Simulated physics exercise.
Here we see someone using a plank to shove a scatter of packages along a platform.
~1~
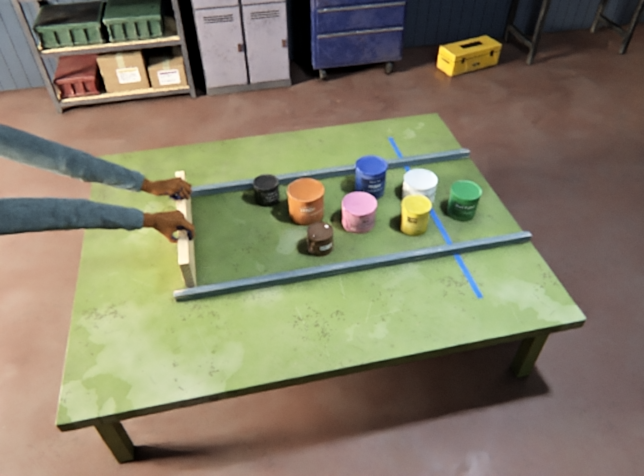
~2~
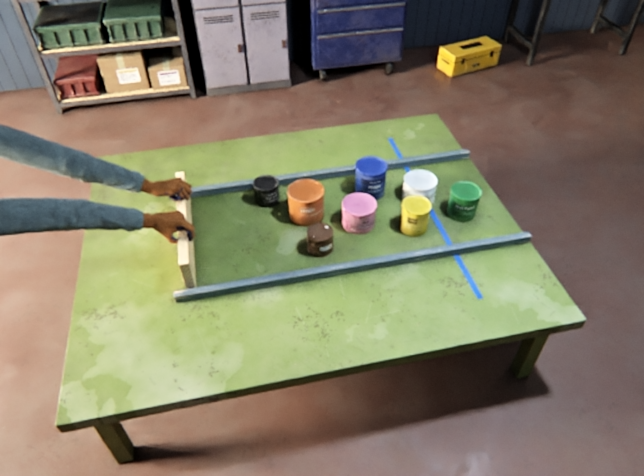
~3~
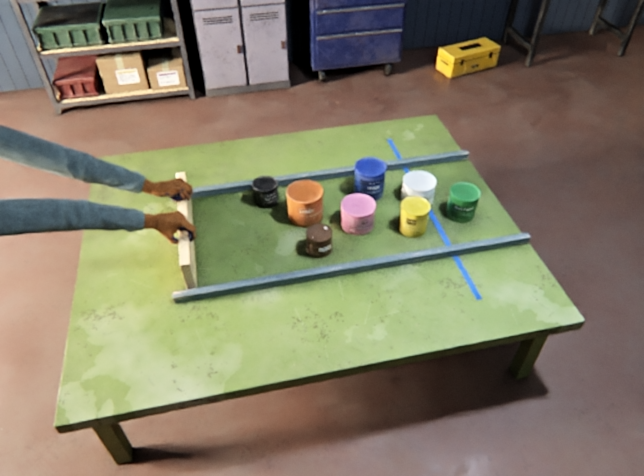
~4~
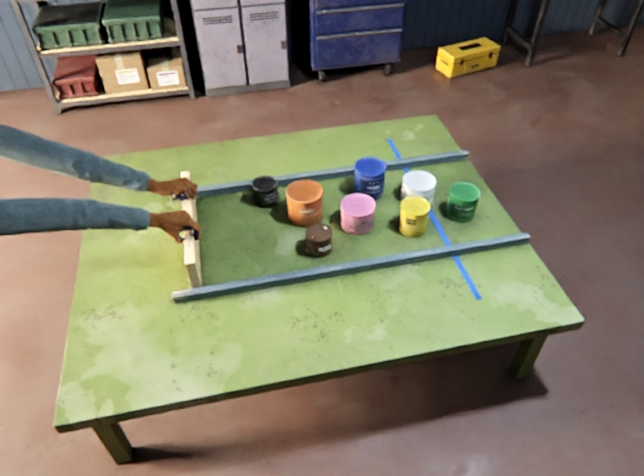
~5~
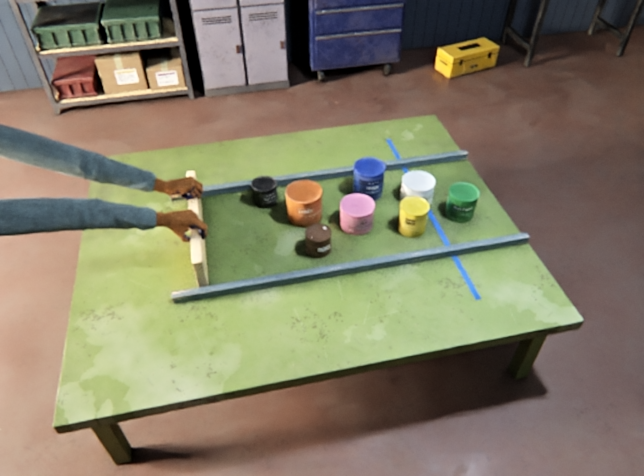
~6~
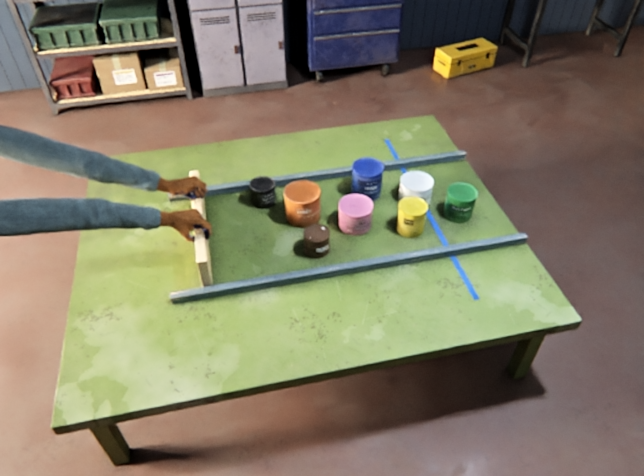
A plank held upright by two gloved hands moved slightly to the right between two rails on a green table, while the eight colourful pails ahead of it, some near a blue tape line, stayed put.
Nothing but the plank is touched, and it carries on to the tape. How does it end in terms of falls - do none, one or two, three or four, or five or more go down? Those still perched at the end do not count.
Lost: Nothing.
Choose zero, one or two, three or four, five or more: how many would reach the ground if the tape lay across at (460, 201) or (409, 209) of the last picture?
First place: Either three or four; second place: Not one.
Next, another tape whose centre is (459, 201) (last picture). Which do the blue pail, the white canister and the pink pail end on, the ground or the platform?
The blue pail is gone, the white canister is gone, the pink pail stays put.
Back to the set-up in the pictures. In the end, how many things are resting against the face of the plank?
Looks like 3 of them, all told.
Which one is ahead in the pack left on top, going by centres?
Answer: The green pail.
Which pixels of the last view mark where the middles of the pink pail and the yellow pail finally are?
The pink pail at (461, 201), the yellow pail at (479, 220).
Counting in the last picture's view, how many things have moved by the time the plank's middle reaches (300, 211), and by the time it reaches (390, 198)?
First 3, after that 8.
Soon after, none off yet; green pail at rest near (460, 203); white canister at rest near (416, 190); yellow pail at rest near (412, 217).
After that, none off yet; green pail at rest near (460, 203); white canister at rest near (416, 190); yellow pail displaced a little near (422, 217).
In the end, the number that fall off is zero.
